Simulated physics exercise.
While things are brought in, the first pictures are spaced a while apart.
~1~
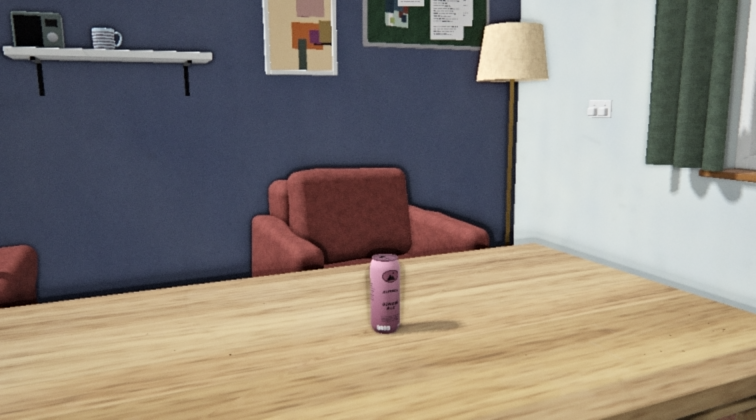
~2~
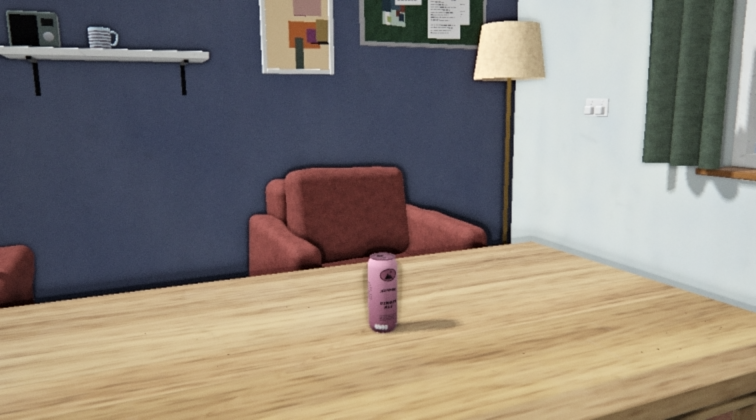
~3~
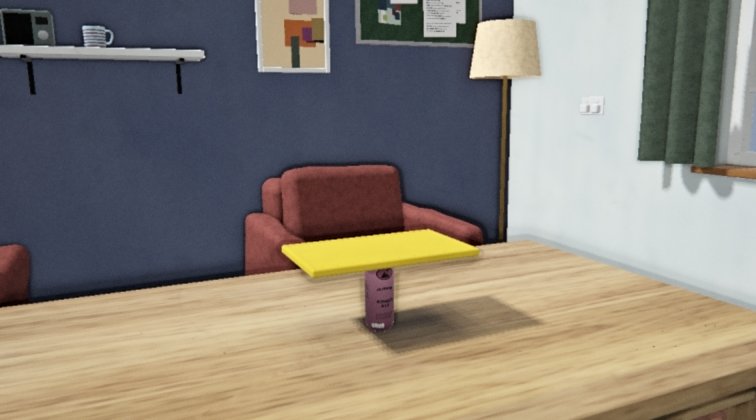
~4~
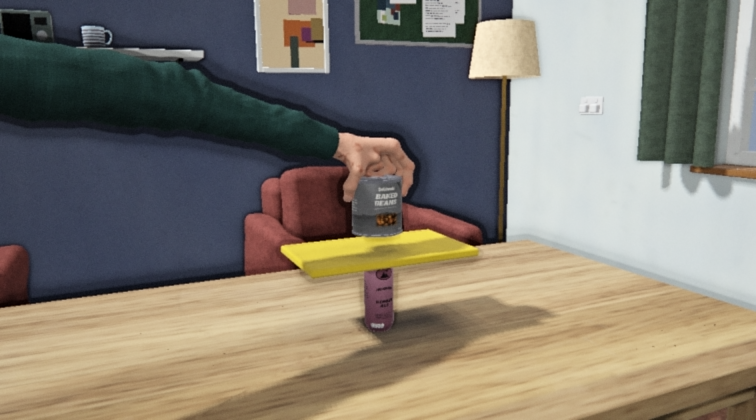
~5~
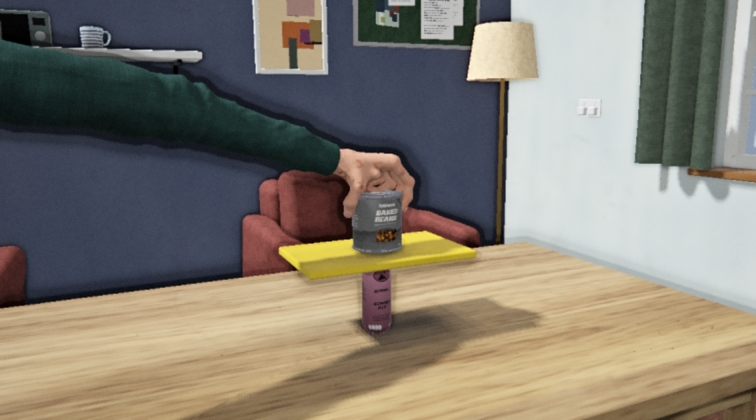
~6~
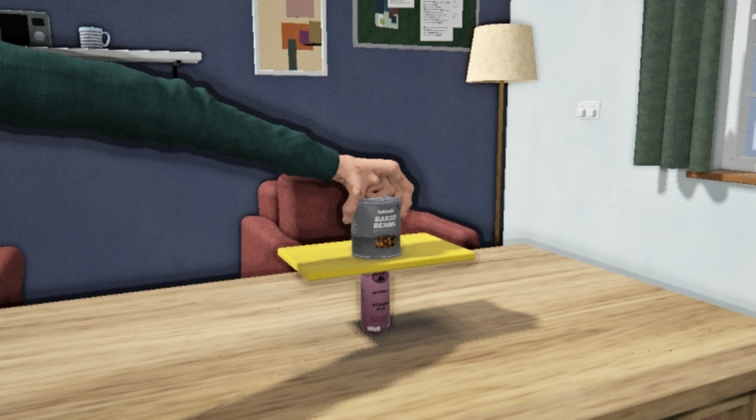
The footage shows a pink can standing on a wooden table, then a flat yellow lid resting across its top, before a green-sleeved arm reaches in from the left and lowers a grey tin onto the lid, still holding it.
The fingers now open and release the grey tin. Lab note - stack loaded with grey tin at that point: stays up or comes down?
So the pile rests quietly where it is.
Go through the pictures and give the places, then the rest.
In the first picture, the last thing is not in view yet.
In the second picture, the last thing is not in view yet.
In the third picture, the last thing is not in view yet; yellow lid (379, 250).
In the fourth picture, on its way; grey tin (377, 205); yellow lid (378, 251).
In the fifth picture, on its way; grey tin (377, 220); yellow lid (376, 252).
In the sixth picture, set down, still held; grey tin (376, 226); yellow lid (375, 254).
Then, 0.20 s past the last view, nothing moves.
Then, 0.50 s past the last view, grey tin resting near (376, 227).
Finally, all 3 still in place. Final places as the last picture's camera would see them, grey tin near (376, 227). The stack holds.
